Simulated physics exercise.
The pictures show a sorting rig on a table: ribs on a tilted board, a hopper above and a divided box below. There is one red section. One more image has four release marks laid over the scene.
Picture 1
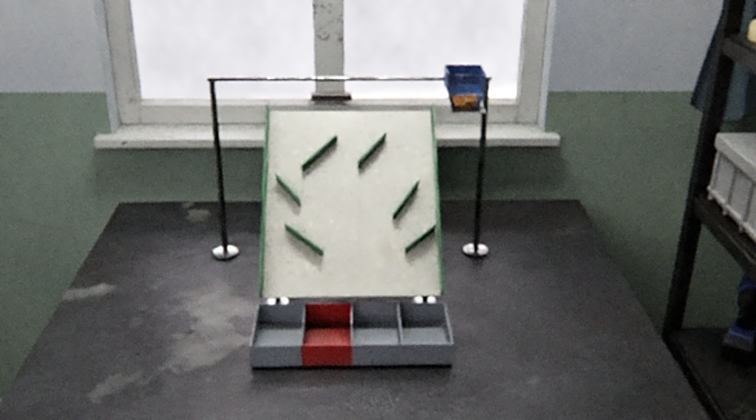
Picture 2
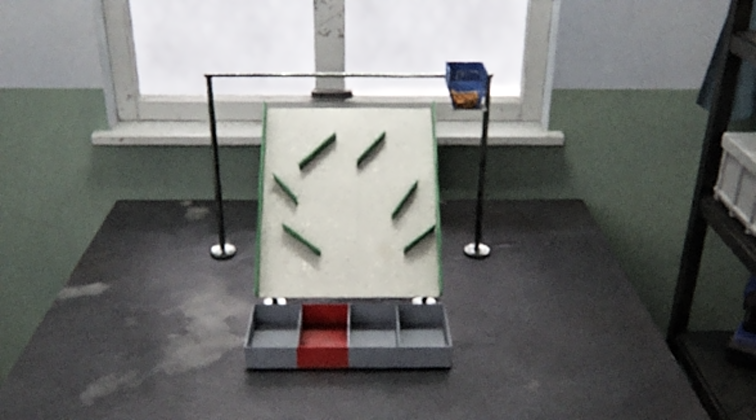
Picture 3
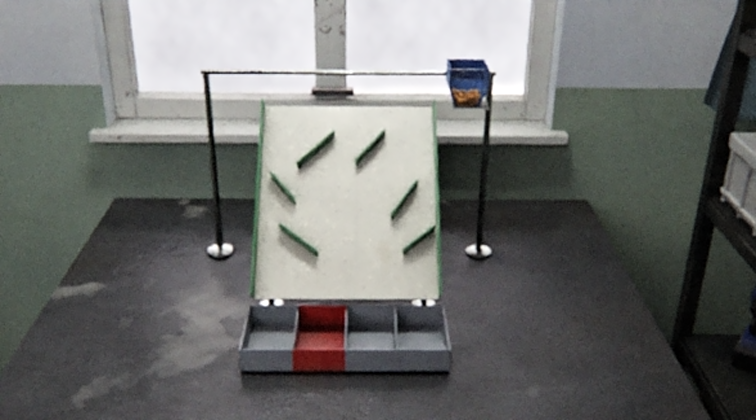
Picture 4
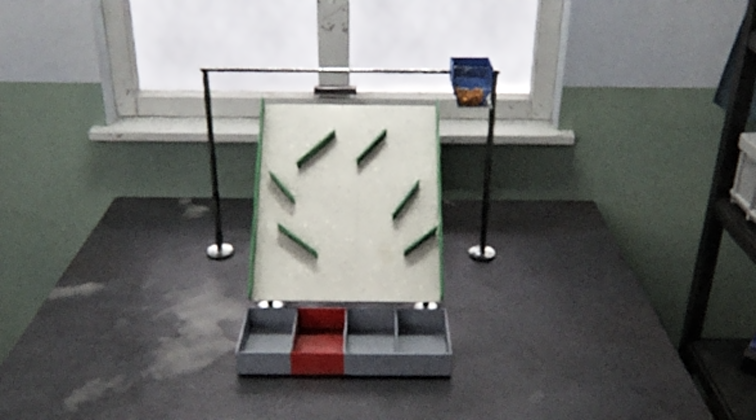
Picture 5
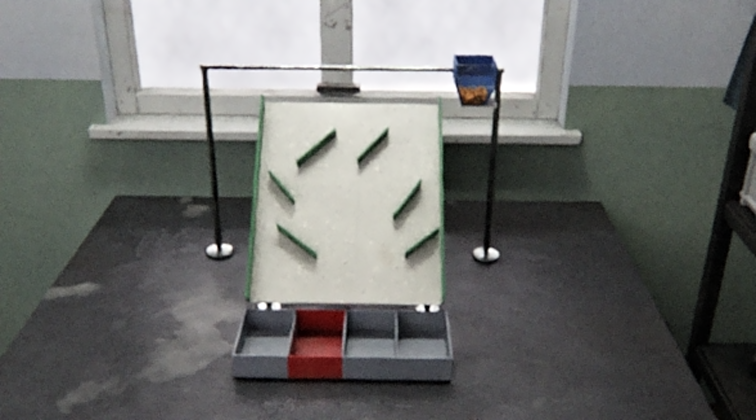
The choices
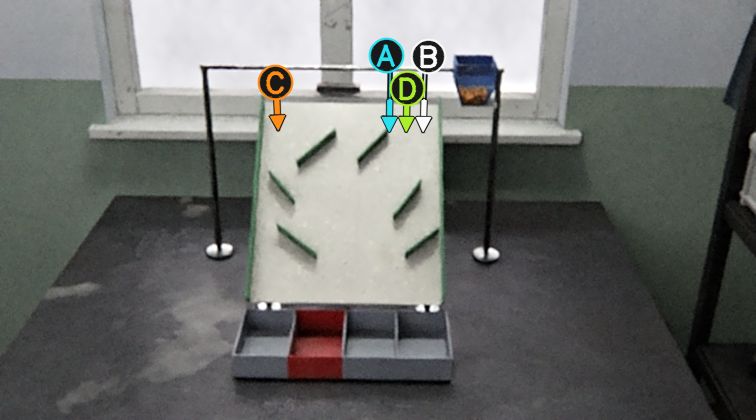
A blue hopper of orange pieces stays above a ribbed board as the view shifts slightly.
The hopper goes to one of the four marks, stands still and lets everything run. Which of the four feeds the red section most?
Mark A does it best.
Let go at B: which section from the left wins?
The third.
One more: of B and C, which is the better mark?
C it is.
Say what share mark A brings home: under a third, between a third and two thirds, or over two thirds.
Between a third and two thirds.
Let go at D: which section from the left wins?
It is the third one.
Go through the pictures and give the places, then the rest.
In the first frame, hopper at (465, 103), roasted chickpeas, door shut.
In the second frame, ribs (299, 164) to (335, 132), (357, 160) to (385, 131).
In the third frame, ribs (271, 172) to (294, 199), (392, 213) to (417, 179).
In the fourth frame, ribs (278, 224) to (316, 253), (405, 251) to (437, 227).
In the fifth frame, red section at (315, 365), number 2 of 4 from the left.
On the marked copy, mark A meets the board at (389, 126); mark B meets the board at (423, 126); mark C meets the board at (277, 124); mark D meets the board at (406, 126).
If A is chosen, about half in the red section, about half in other sections.
If B is chosen, about a quarter in the red section, most in other sections, a stray few held on the board.
If C is chosen, about a third in the red section, about two thirds in other sections.
If D is chosen, about a quarter in the red section, about two thirds in other sections, a stray few outside the box.
